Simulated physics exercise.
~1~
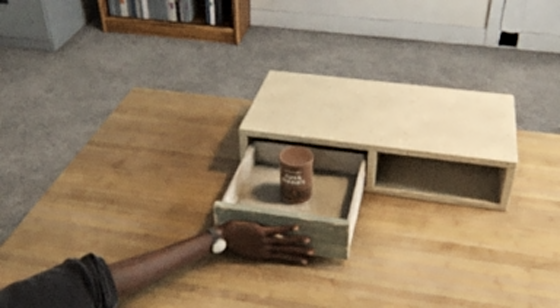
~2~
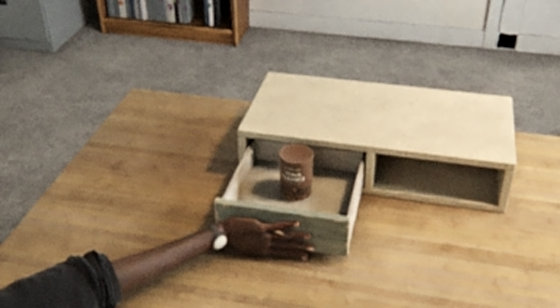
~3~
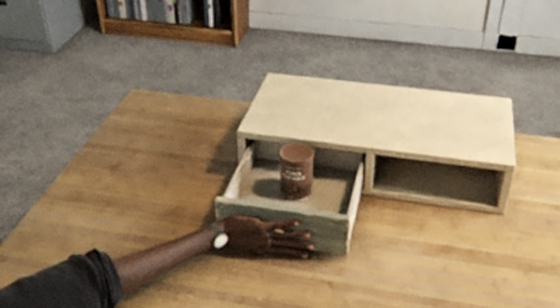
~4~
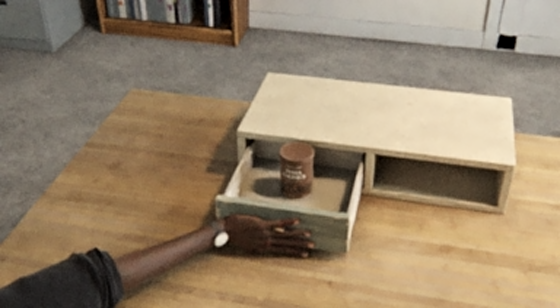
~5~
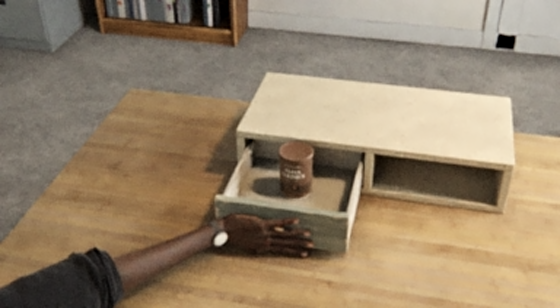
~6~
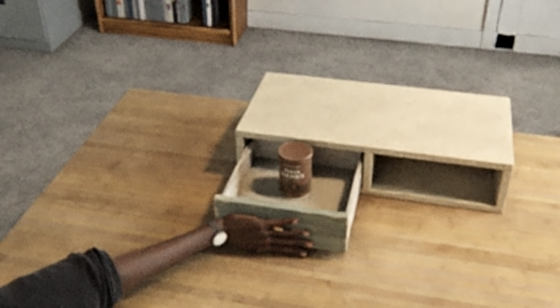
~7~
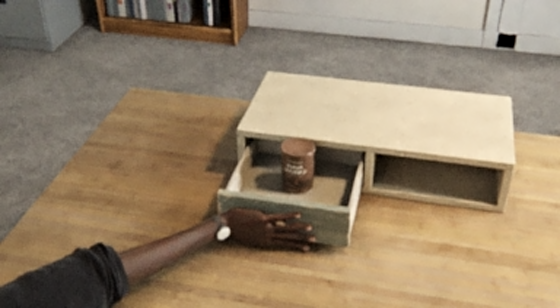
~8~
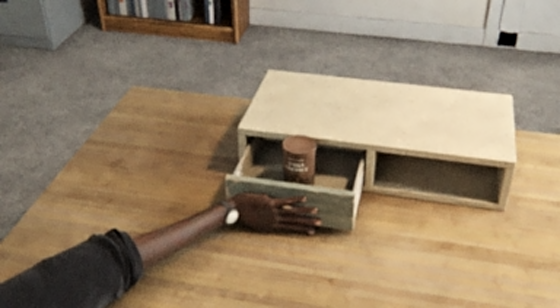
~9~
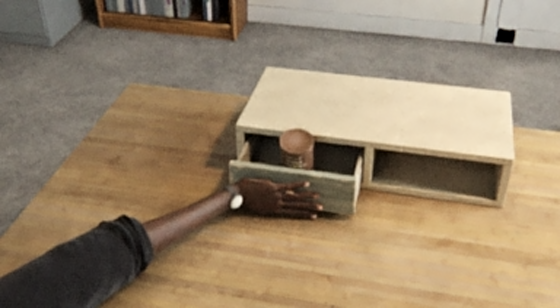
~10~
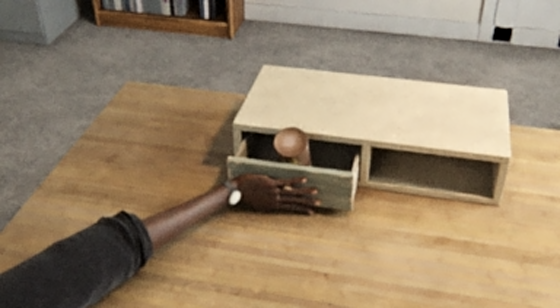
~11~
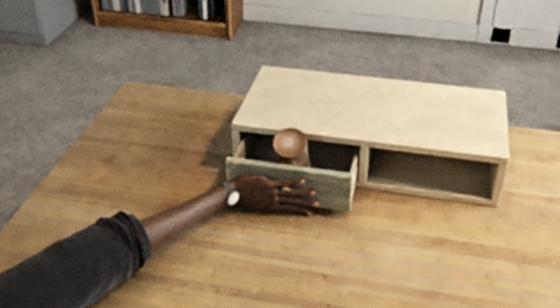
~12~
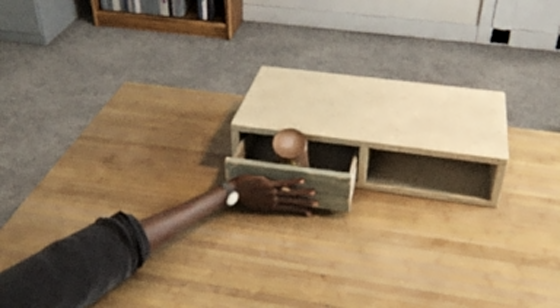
The drawer slides partway into the chest under a hand, tips the brown pot, and stays ajar.
